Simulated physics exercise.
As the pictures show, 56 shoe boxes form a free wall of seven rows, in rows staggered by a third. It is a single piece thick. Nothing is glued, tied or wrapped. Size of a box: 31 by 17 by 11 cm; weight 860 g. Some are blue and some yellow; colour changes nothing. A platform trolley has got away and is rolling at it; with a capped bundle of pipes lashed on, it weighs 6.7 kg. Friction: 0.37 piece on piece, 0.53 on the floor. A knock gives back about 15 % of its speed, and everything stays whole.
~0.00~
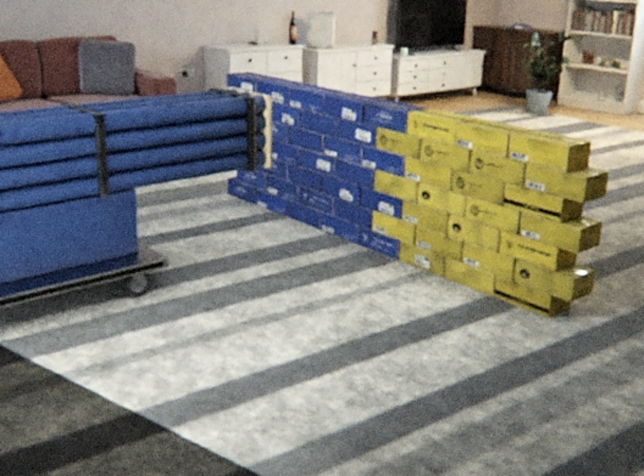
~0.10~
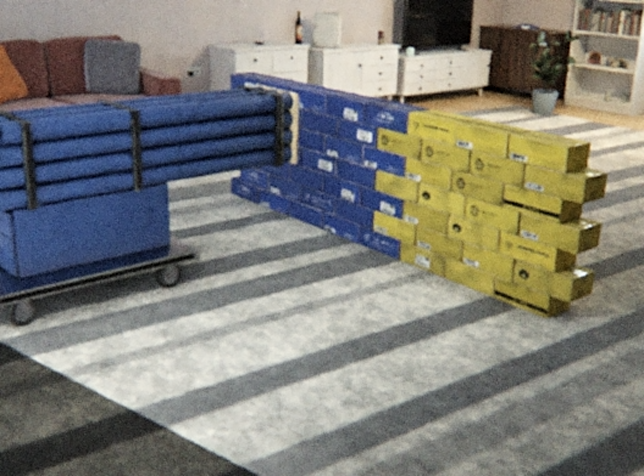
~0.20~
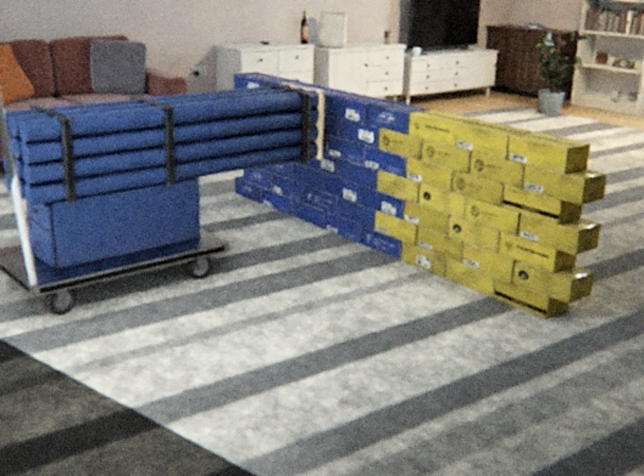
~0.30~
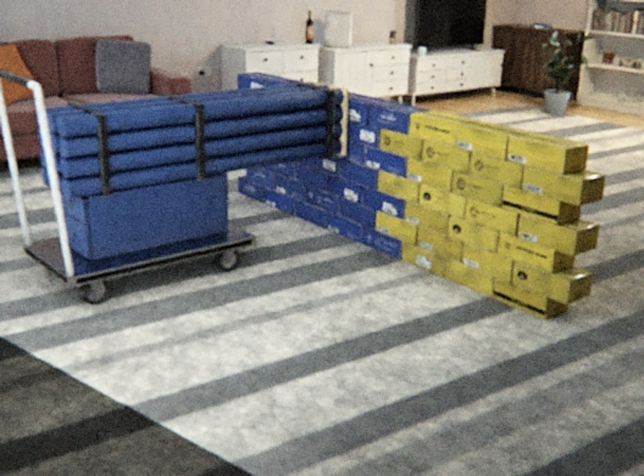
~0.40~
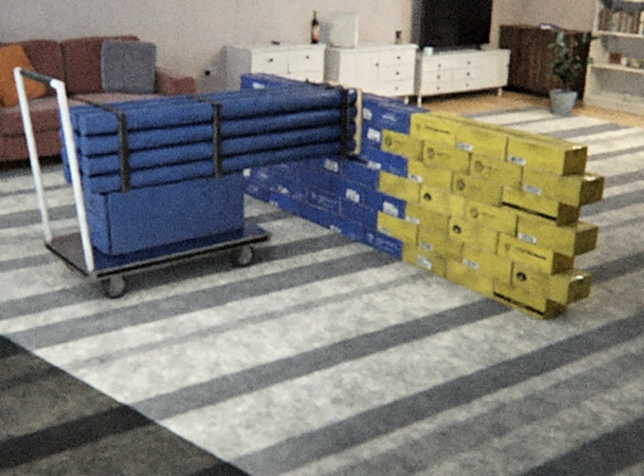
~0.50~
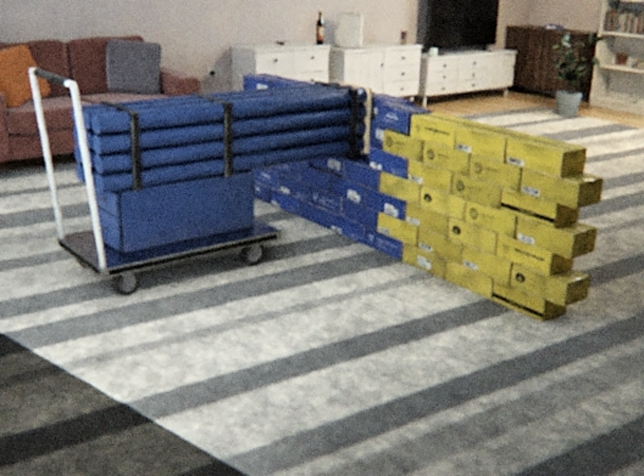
A wall of blue and yellow boxes stood on a striped floor as a trolley carrying a strapped blue bundle rolled in from the left and pushed into the blue part, while the yellow end stayed put.
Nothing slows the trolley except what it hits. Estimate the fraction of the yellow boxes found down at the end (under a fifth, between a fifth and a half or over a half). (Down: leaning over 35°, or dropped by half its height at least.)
Fewer than one in five of them.
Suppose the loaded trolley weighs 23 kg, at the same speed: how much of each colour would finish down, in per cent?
Then blue 20, yellow 0 per cent.
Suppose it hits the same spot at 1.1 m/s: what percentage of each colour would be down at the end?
Then blue 0, yellow 0 per cent.
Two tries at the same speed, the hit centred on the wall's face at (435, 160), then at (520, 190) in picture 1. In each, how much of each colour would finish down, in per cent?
Blue 0 then 0, yellow 0 then 40 per cent.
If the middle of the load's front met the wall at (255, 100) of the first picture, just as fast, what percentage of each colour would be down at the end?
Then blue 30, yellow 0 per cent.
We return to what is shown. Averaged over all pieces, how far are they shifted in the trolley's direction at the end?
About 5 cm.
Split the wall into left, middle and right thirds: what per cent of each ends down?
In per cent: Left 20, middle 30, right 0.
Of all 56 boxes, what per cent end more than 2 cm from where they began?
20 per cent.
Around 0.66 s, load 17 cm past the wall's line, still rolling; none of the 24 yellow boxes down (0 of 56 in all colours); top yellow box unmoved; top blue box tipped 23°, 37 mm lower.
Around 0.86 s, load 20 cm past the wall's line, still rolling; none of the 24 yellow boxes down (9 of 56 in all colours); top yellow box unmoved; top blue box tipped 66°, 29 cm lower.
Around 1.14 s, load 23 cm past the wall's line, still rolling; none of the 24 yellow boxes down (9 of 56 in all colours); top yellow box unmoved; top blue box on its side.
Finally (2.3 s), load 24 cm past the wall's line, stopped; none of the 24 yellow boxes down (9 of 56 in all colours); top yellow box unmoved; top blue box upside down. That is 0 per cent. Seen by the last camera, middles, top yellow box near (444, 130), top blue box near (401, 184).
